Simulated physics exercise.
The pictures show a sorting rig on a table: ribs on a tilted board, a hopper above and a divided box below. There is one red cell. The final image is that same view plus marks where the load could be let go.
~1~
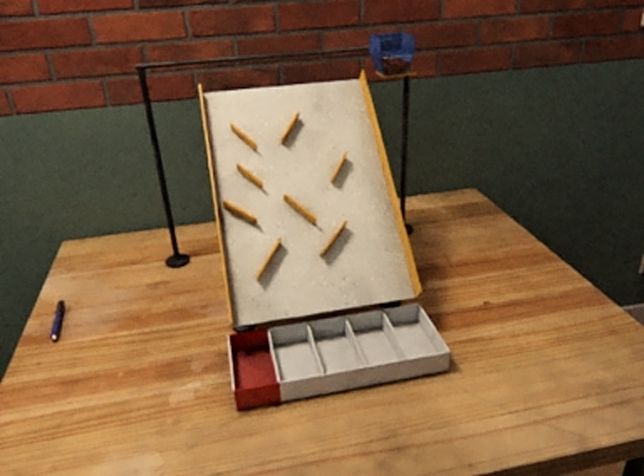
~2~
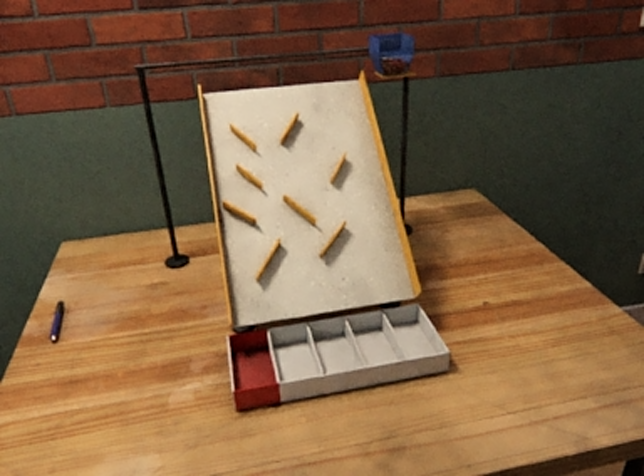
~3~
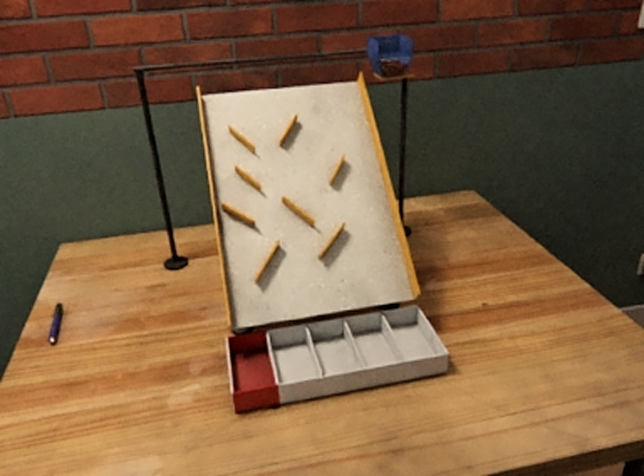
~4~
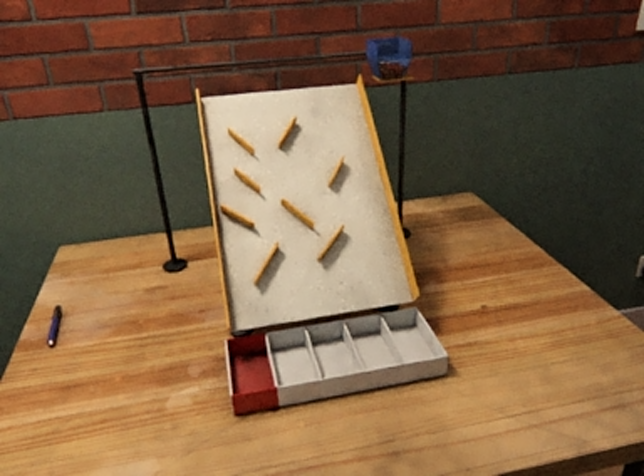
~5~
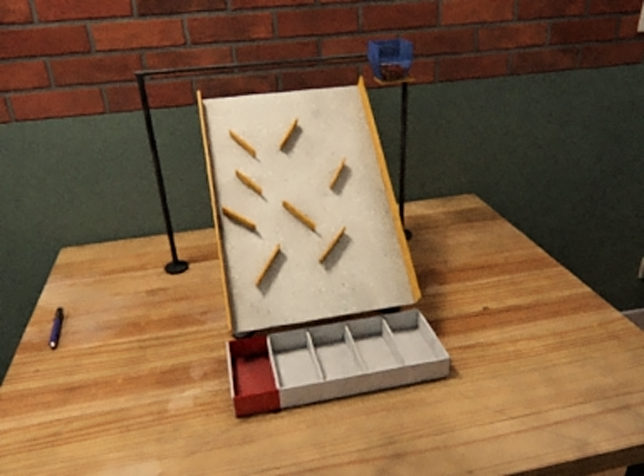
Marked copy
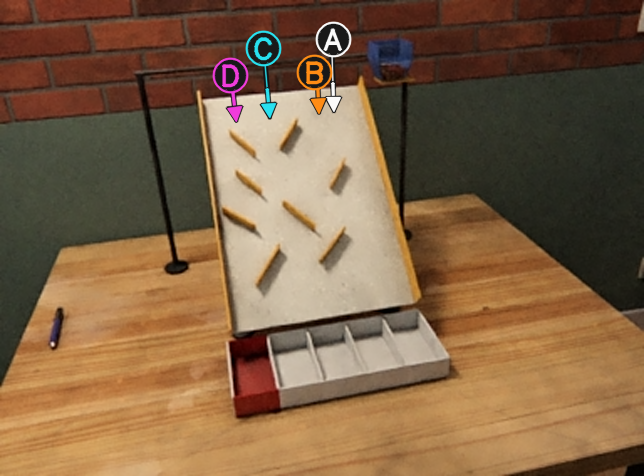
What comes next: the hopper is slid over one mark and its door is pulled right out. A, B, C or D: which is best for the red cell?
C.
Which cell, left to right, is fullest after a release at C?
The first.
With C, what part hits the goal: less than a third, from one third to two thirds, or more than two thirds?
Mark C gives from one third to two thirds.
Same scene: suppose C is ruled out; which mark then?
That would be D.
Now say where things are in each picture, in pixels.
In the first picture, hopper near (393, 64), kidney beans, door shut.
In the second picture, ribs (230, 124) to (256, 145), (282, 139) to (298, 112), (237, 164) to (262, 184).
In the third picture, ribs (331, 180) to (345, 154), (222, 202) to (255, 221), (283, 196) to (315, 221).
In the fourth picture, ribs (255, 281) to (278, 242), (319, 257) to (344, 225).
In the fifth picture, red cell near (257, 401), number 1 of 5 from the left.
On the marked copy, mark A meets the board at (333, 106); mark B meets the board at (318, 108); mark C meets the board at (269, 112); mark D meets the board at (235, 116).
If A is chosen, none at all in the red cell, all but a few in other cells, a small share outside the box.
If B is chosen, none at all in the red cell, all but a few in other cells, only a few held on the board, only a few outside the box.
If C is chosen, close to half in the red cell, close to half in other cells.
If D is chosen, close to a quarter in the red cell, close to two thirds in other cells, a small share held on the board.
